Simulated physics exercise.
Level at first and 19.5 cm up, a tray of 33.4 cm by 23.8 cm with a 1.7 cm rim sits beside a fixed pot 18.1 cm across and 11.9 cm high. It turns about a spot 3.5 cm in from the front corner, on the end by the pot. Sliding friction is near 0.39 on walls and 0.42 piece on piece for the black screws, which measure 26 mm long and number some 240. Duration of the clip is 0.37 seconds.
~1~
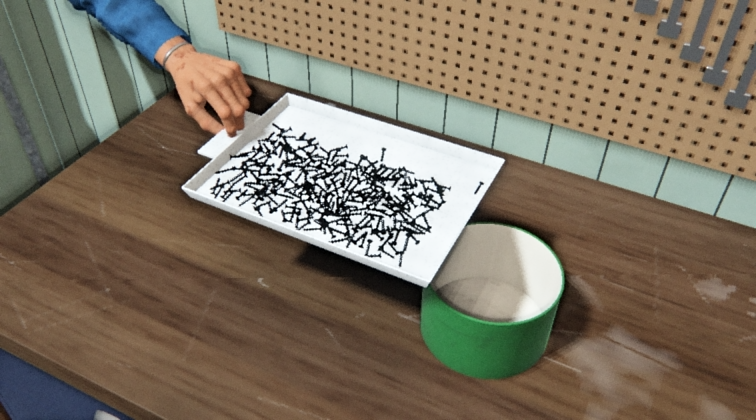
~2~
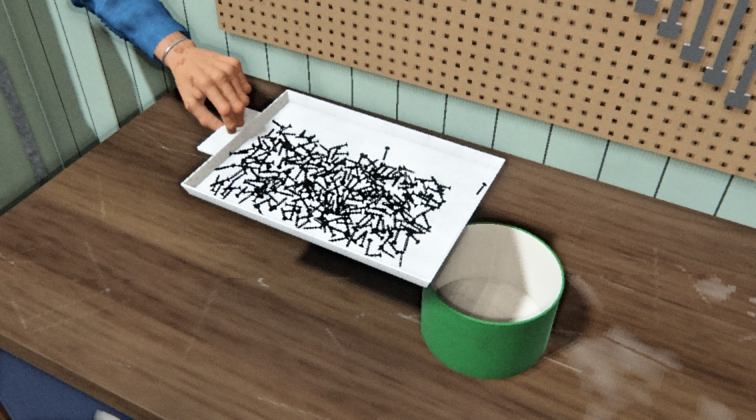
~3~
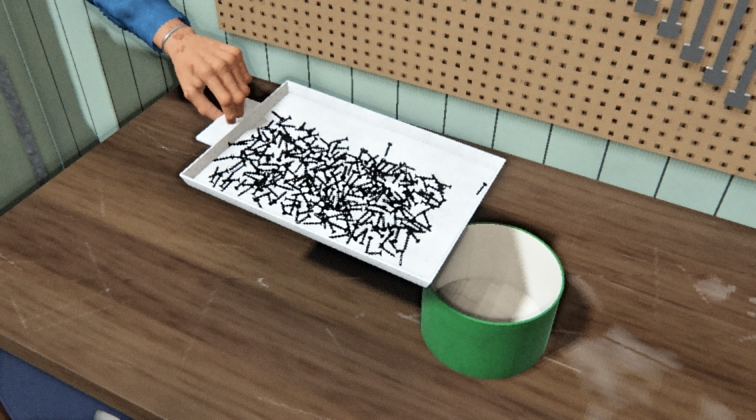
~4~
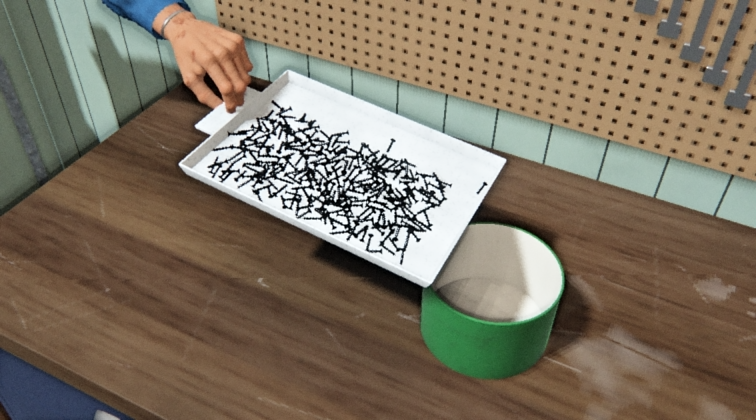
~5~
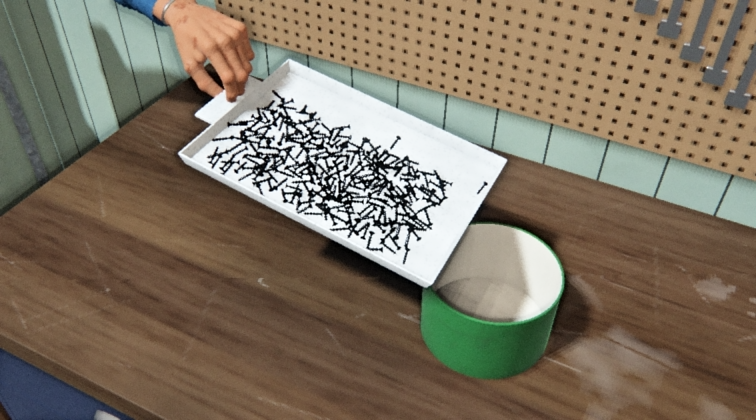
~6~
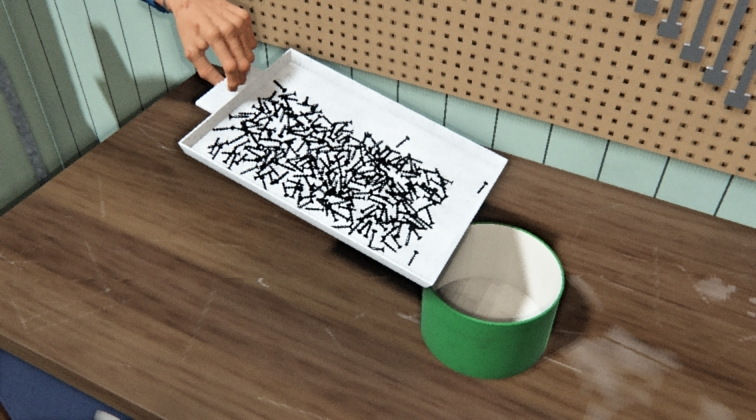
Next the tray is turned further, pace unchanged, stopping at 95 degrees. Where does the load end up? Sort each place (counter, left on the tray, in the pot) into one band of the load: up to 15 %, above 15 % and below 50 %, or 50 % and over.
Counter: Between 15 and 50 %; tray: Up to 15 %; pot: 50 % and over.
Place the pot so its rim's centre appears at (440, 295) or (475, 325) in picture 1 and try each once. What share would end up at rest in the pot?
Close to 70 in a hundred, then close to 75 in a hundred.
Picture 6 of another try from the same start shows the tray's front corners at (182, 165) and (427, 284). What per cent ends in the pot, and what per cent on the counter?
Final per cent - pot 0, counter 100.
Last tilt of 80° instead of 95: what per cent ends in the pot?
In that case some 70 per cent.
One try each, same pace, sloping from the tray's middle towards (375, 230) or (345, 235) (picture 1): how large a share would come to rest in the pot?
I'd put it at about 0 per cent for the first tilt and about 0 per cent for the second.
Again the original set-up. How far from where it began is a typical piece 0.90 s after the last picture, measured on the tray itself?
18 cm.
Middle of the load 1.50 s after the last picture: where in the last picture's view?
Look near (473, 270) in the last picture.
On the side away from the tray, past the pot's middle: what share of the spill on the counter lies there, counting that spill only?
70 %.
Then, 0.90 s after the last picture, tilt 51 degrees; the tray holds 80 %, the pot 5 %.
Then, 1.50 s after the last picture, tilt 76 degrees; the tray holds 40 %, the pot 30 %.
Then, 2.15 s after the last picture, tilt 95 degrees; the tray holds 0 %, the pot 70 %.
In the end, counter 30 %, tray 0 %, pot 70 %.
